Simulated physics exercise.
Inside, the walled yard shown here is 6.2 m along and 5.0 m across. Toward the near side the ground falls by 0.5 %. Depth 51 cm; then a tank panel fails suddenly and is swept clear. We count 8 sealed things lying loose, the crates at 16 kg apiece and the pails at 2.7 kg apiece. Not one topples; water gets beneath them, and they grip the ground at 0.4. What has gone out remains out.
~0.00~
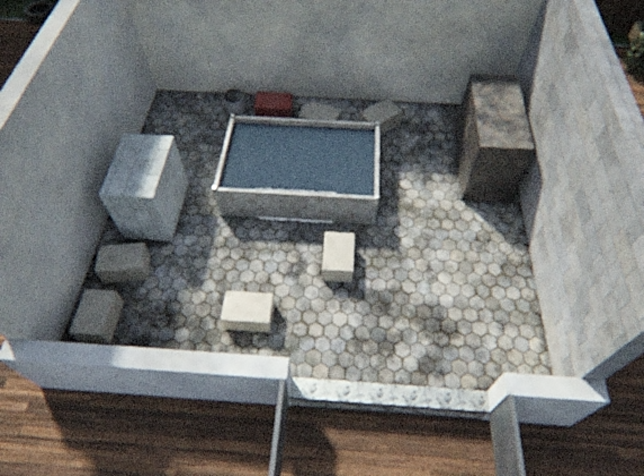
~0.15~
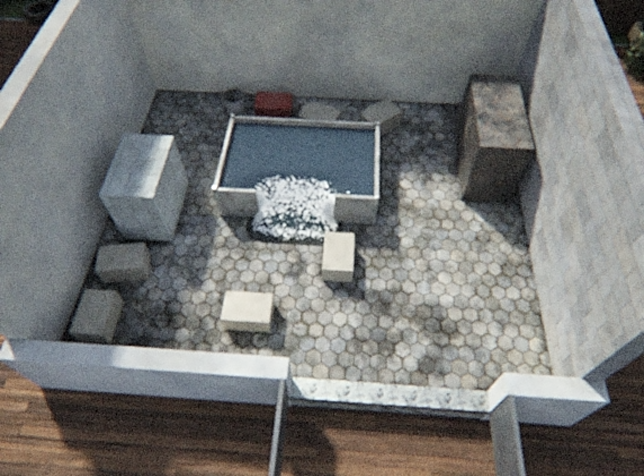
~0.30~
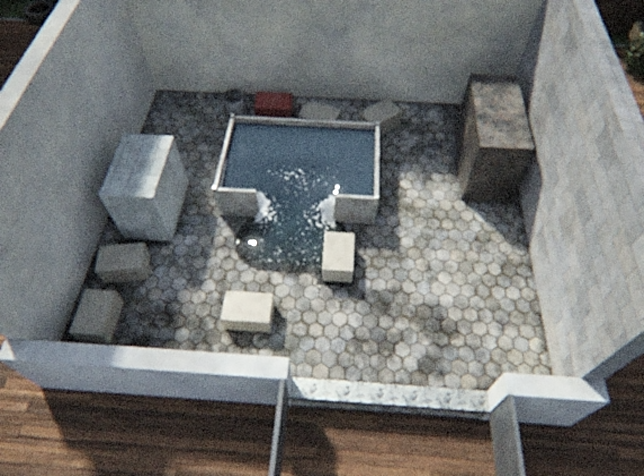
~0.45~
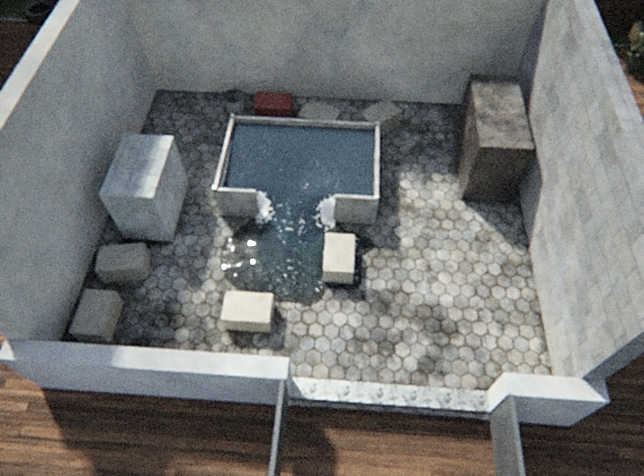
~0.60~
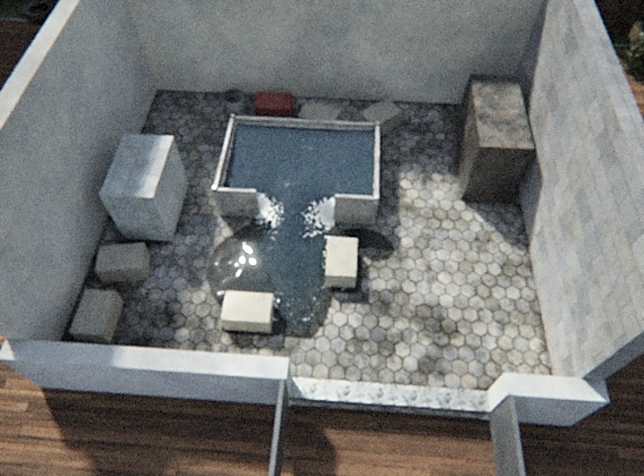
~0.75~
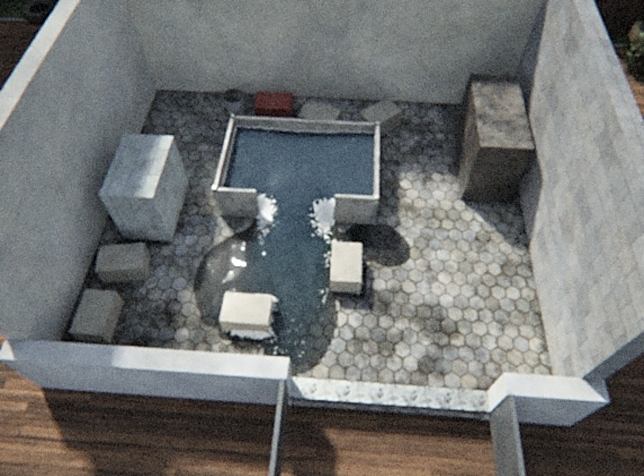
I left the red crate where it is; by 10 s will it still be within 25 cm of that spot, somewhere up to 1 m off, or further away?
It will be still within 25 cm of that spot.
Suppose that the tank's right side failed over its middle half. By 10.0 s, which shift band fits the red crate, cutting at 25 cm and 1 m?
Result: The red crate is pushed partway.
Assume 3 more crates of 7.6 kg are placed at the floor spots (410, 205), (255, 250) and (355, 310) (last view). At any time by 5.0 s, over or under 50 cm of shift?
Lab note - in order: Below threshold / above threshold / above threshold.
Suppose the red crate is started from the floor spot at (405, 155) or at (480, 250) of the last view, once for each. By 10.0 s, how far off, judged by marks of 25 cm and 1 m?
In turn: It stays put; it stays put.
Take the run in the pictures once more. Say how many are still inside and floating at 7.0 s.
The number is 2.
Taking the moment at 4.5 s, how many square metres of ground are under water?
I'd estimate close to 17 m2.
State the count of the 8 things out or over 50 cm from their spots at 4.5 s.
By my reckoning, 3.
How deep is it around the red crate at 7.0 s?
Near 1 cm deep.
After 2.0 s the red crate is near (273, 100), 0.0 m from its start, aground; 0 of 8 are out; 1 afloat.
After 4.5 s the red crate is near (273, 100), 0.0 m from its start, aground; 0 of 8 are out; 2 afloat.
After 7.0 s the red crate is near (273, 100), 0.0 m from its start, aground; 0 of 8 are out; 2 afloat.
After 10.0 s the red crate is near (273, 100), 0.0 m from its start, aground; 0 of 8 are out; 0 afloat.
